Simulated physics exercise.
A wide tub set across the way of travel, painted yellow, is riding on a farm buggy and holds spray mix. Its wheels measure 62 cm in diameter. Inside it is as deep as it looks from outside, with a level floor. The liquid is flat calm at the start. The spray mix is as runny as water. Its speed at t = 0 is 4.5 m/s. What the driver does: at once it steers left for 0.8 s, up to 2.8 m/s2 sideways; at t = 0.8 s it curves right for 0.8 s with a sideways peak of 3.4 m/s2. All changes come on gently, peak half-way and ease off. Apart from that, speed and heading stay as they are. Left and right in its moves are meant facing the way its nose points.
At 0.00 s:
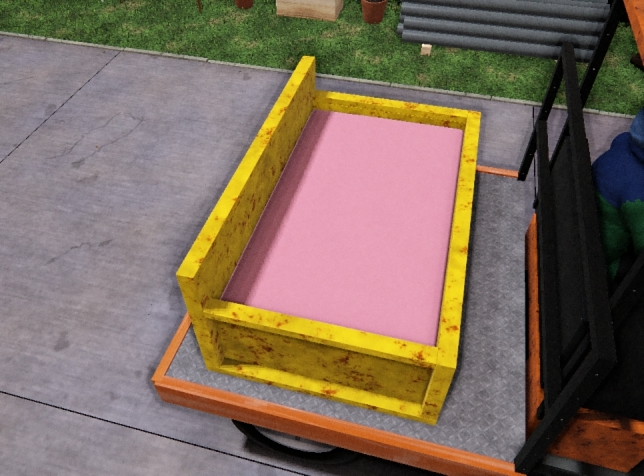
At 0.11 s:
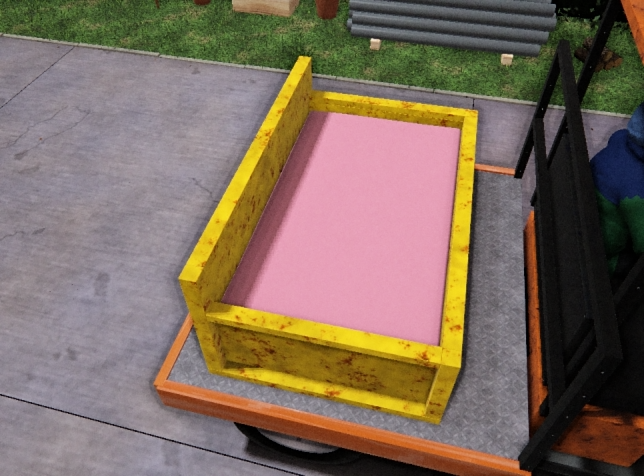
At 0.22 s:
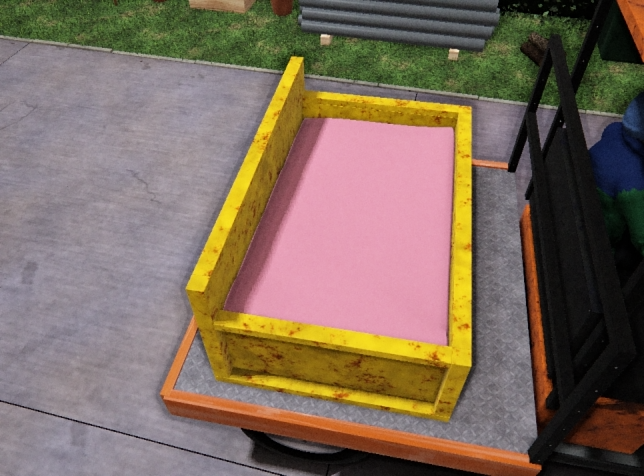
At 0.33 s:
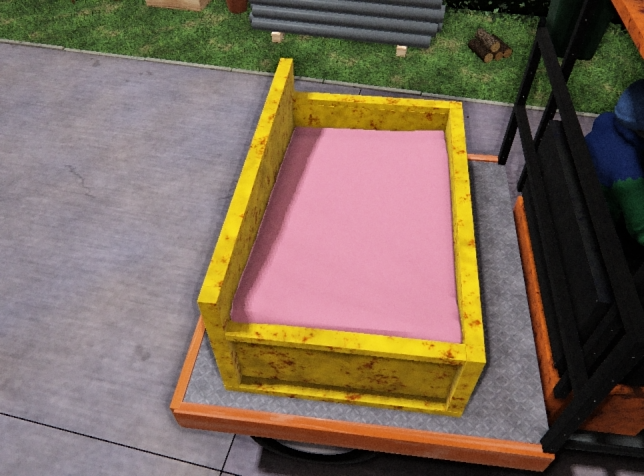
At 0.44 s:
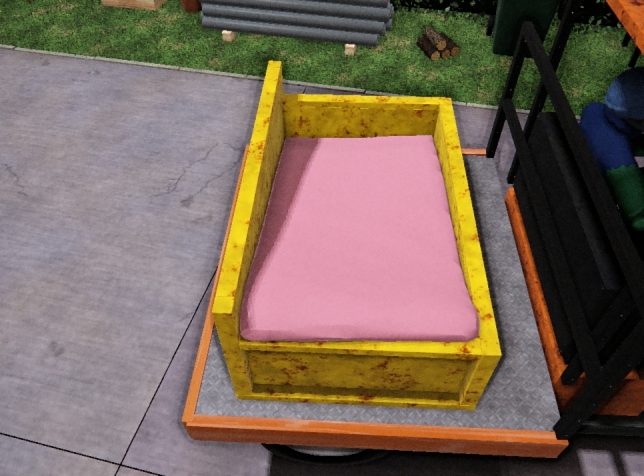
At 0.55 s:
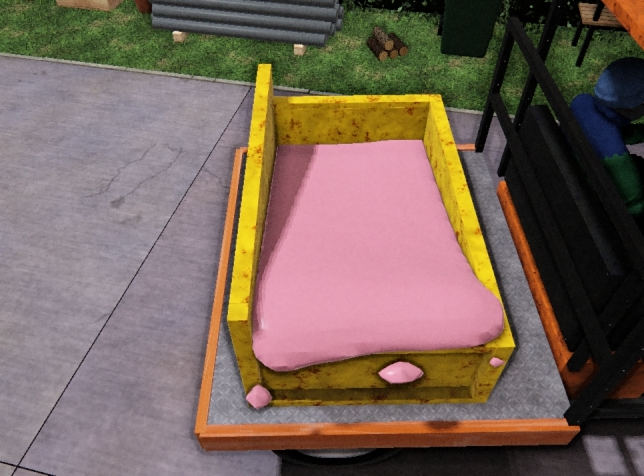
In the video, a yellow tub of pink liquid rides on an orange-edged farm buggy as the background shifts left; the initially flat liquid climbs towards the near side, bulges over the rim and sheds several small blobs.
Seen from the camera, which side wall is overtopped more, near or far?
More leaves at the far one.
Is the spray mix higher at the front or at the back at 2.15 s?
Towards the front.
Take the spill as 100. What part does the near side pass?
About 30 per cent.
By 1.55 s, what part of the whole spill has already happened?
Some 30 per cent by then.
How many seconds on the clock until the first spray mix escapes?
Around 0.8 s.
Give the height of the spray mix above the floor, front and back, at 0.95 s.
Front 30 cm, back 32 cm.
By 0.95 s front 30 cm, middle 29 cm, back 31 cm above the floor; the loss stands at 9 per cent, over the near side, a little elsewhere.
By 1.55 s front 32 cm, middle 34 cm, back 41 cm above the floor; the loss stands at 13 per cent, over the near side, a little elsewhere.
By 2.15 s front 22 cm, middle 13 cm, back 14 cm above the floor; the loss stands at 37 per cent, mostly over the far side, some over the near side.
By 4.59 s the loss stands at 39 per cent, over the far side and the near side, a little elsewhere; the far side has passed 23 per cent and the near side 12.
